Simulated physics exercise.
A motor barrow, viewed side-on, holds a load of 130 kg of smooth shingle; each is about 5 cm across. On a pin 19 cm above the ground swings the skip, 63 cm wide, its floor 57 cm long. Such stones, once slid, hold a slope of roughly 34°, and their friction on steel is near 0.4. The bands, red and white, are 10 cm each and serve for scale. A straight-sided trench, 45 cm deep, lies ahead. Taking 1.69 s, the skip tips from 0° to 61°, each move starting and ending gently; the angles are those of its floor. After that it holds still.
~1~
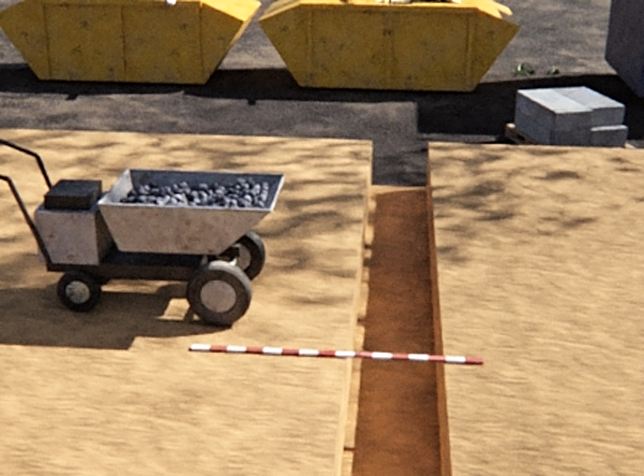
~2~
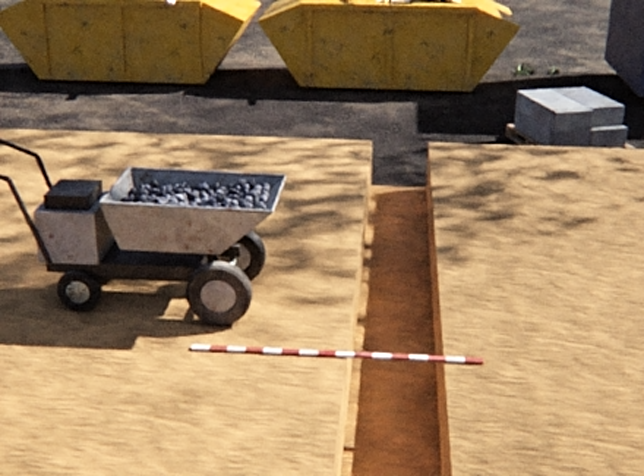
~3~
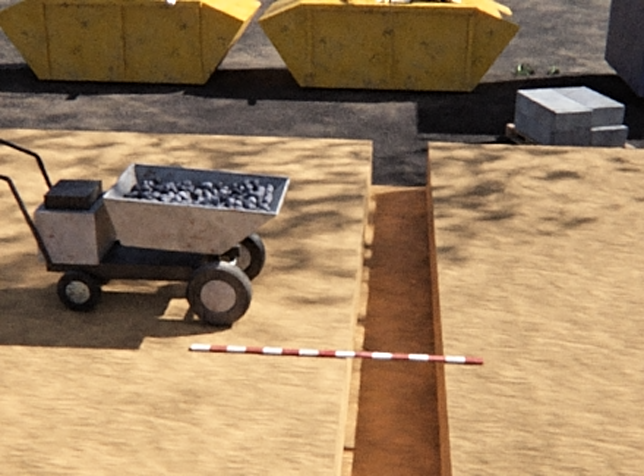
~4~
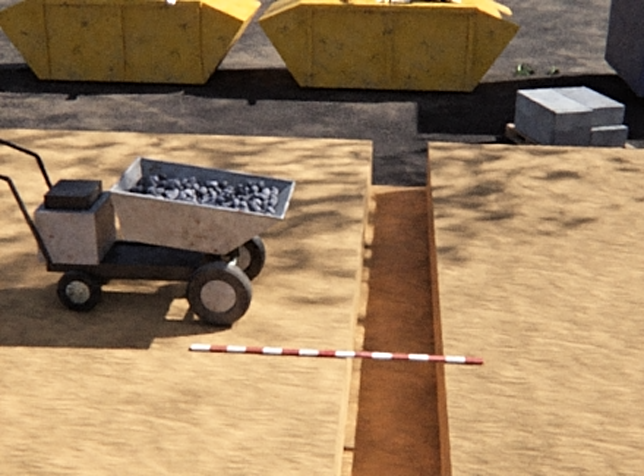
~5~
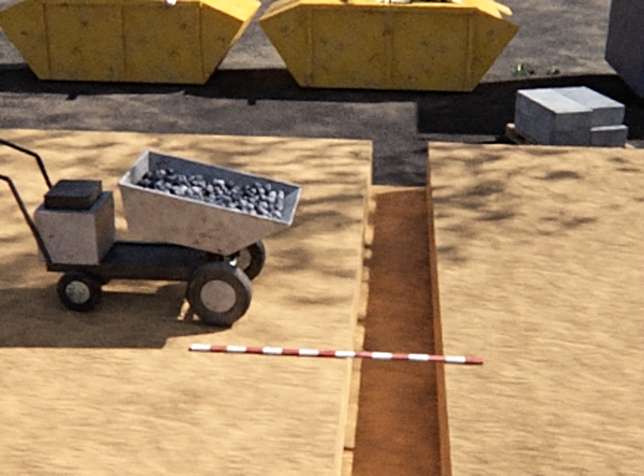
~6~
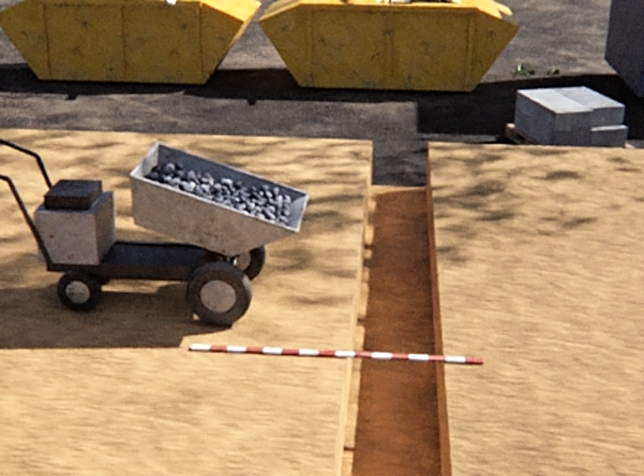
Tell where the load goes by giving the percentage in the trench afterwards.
About 94 per cent of the load is in the trench.
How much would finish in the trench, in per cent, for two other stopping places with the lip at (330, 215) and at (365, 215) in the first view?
That gives roughly 100 per cent and roughly 55 per cent.
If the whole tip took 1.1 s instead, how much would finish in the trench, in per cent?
With that change, it comes to around 95 per cent.
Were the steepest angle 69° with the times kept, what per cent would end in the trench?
Share in trench: Approx. 80%.
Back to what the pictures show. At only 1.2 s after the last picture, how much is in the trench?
Some 30 per cent of the load by that point.
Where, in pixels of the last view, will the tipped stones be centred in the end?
The resting stones are centred at roughly (393, 366).
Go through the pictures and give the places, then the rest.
In the first frame, lip at (271, 211), floor tilted 0°, highest stones at (253, 193).
In the second frame, the skip is at 1°, its lip at (272, 212); the top of the load is at (242, 192).
In the third frame, lip at (276, 215), floor tilted 3°, highest stones at (207, 187).
In the fourth frame, lip at (282, 219), floor tilted 7°, highest stones at (159, 184).
In the fifth frame, the skip is at 12°, its lip at (290, 225); the top of the load is at (159, 178).
In the sixth frame, the skip is at 18°, its lip at (297, 232); the top of the load is at (164, 171).
Then, 0.7 s after the last picture the floor is at 52°, 100 % in the skip; the foremost stones are at (326, 259).
Then, 1.2 s after the last picture the floor is at 61°, 56 % in the skip, 11 % short of the trench, 32 % in the trench; the foremost stones are at (410, 367).
Then, 1.5 s after the last picture the floor is at 61°, 24 % in the skip, 10 % short of the trench, 66 % in the trench; the foremost stones are at (434, 372).
Then, 3.5 s after the last picture the floor is at 61°, 0 % in the skip, 6 % short of the trench, 94 % in the trench; the foremost stones are at (435, 389).
